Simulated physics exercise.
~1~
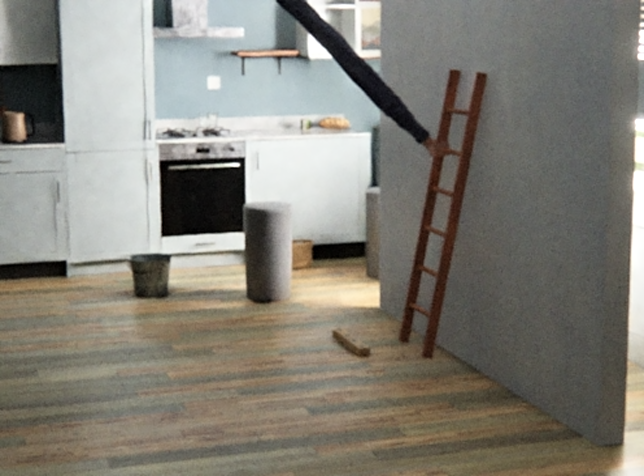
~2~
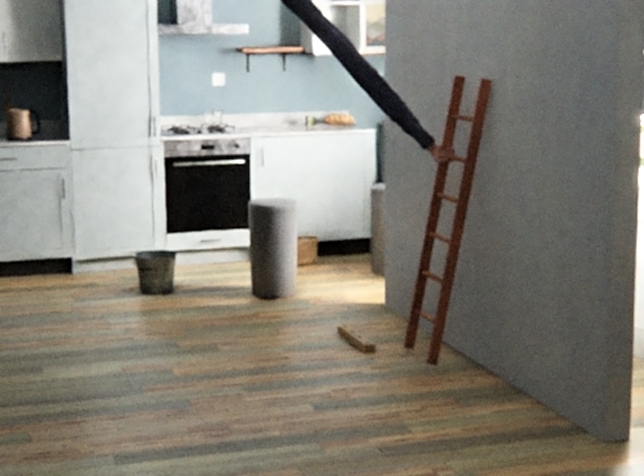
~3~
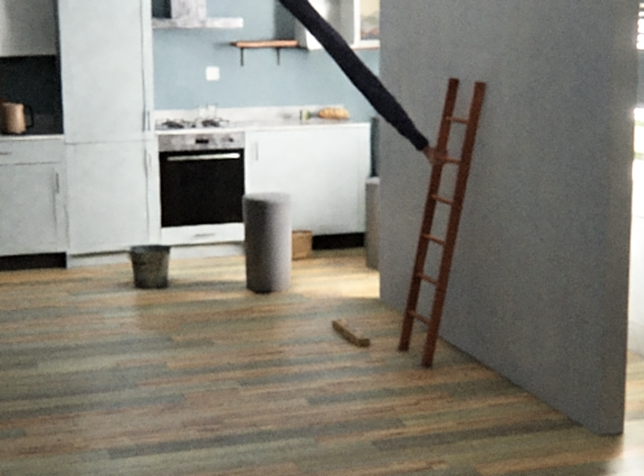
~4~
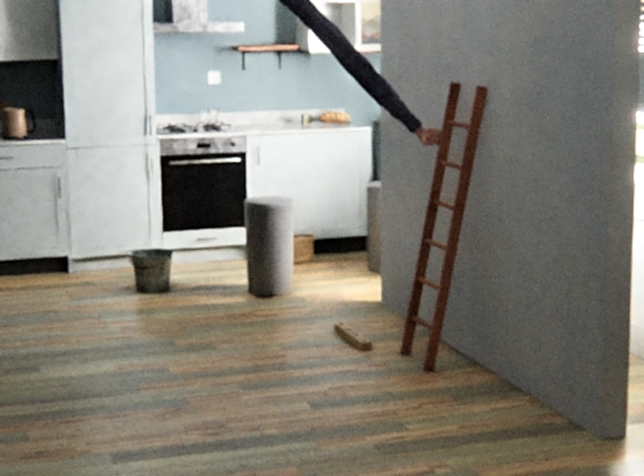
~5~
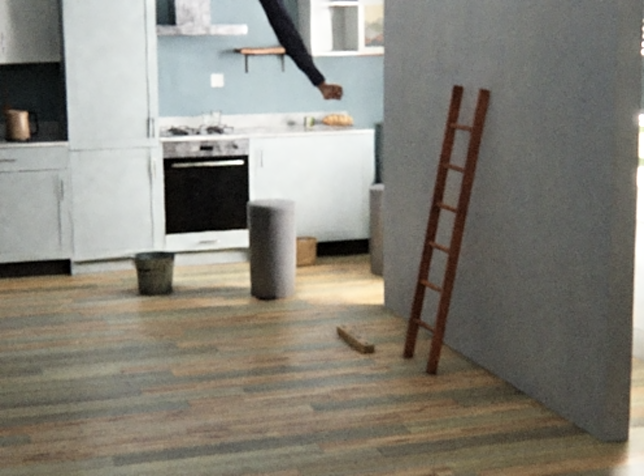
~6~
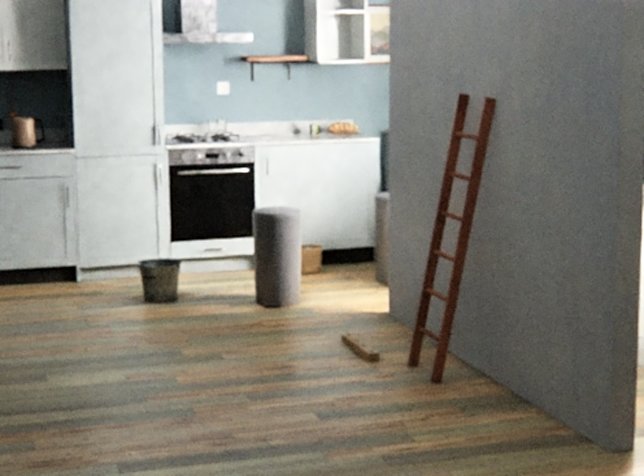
An arm in a dark sleeve lowered an orange ladder into a lean against a grey wall in a kitchen, near a small strip of wood on the floor, then let go and drew back out of view, and the ladder stayed standing.
